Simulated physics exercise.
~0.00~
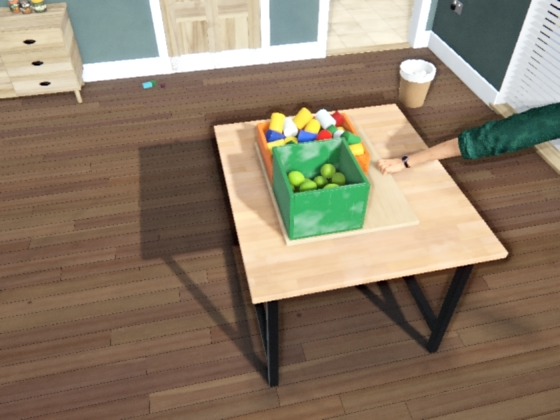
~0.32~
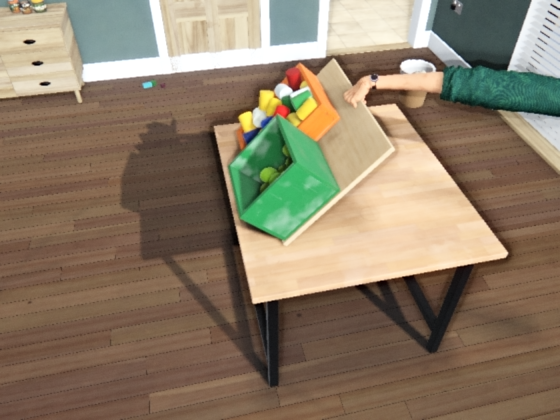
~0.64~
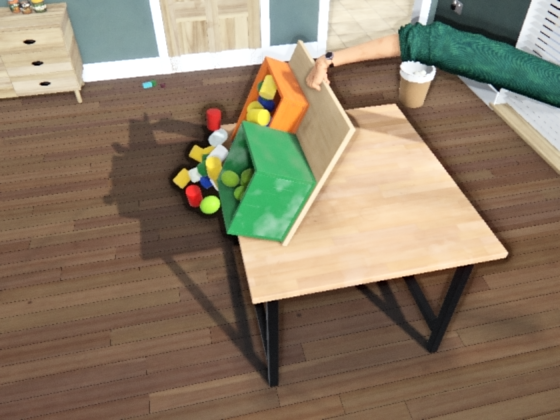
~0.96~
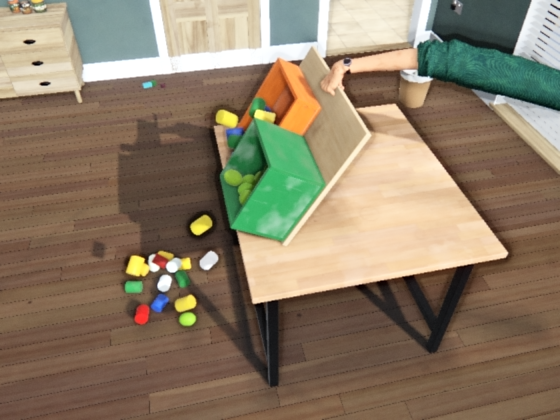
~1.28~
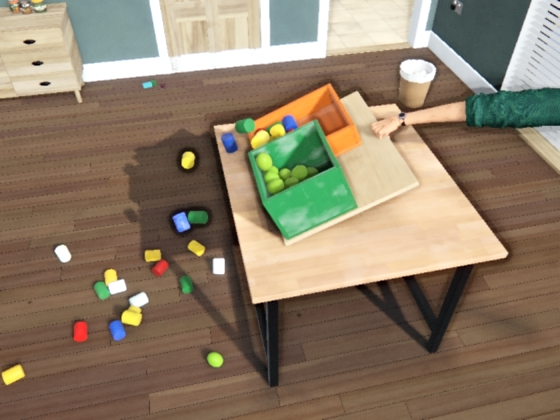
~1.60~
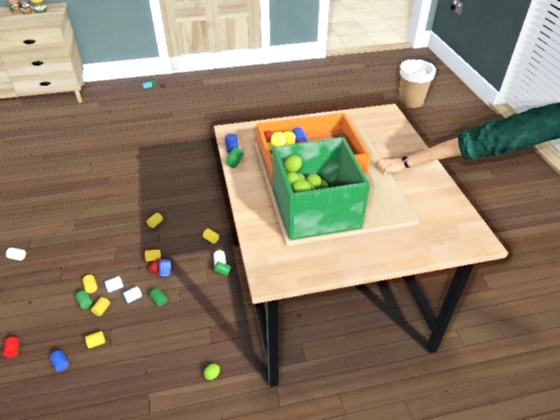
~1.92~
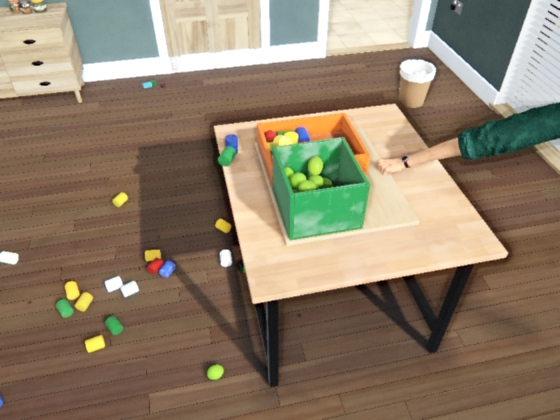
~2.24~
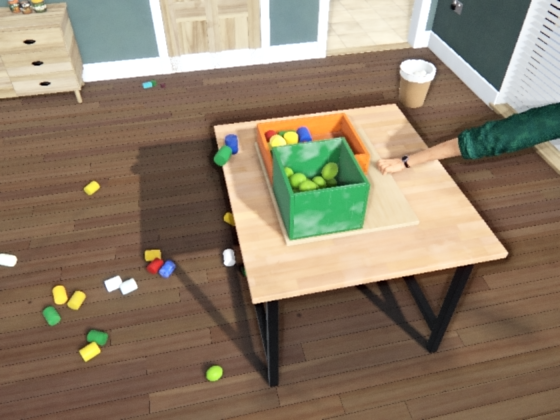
A plywood board holding a green tote and an orange tote is tipped steeply to the left on a table by a hand, spilling many colourful pieces onto the floor, then lowered flat, leaving pieces scattered and some still in both totes, the green fruit-like ones mostly staying put.
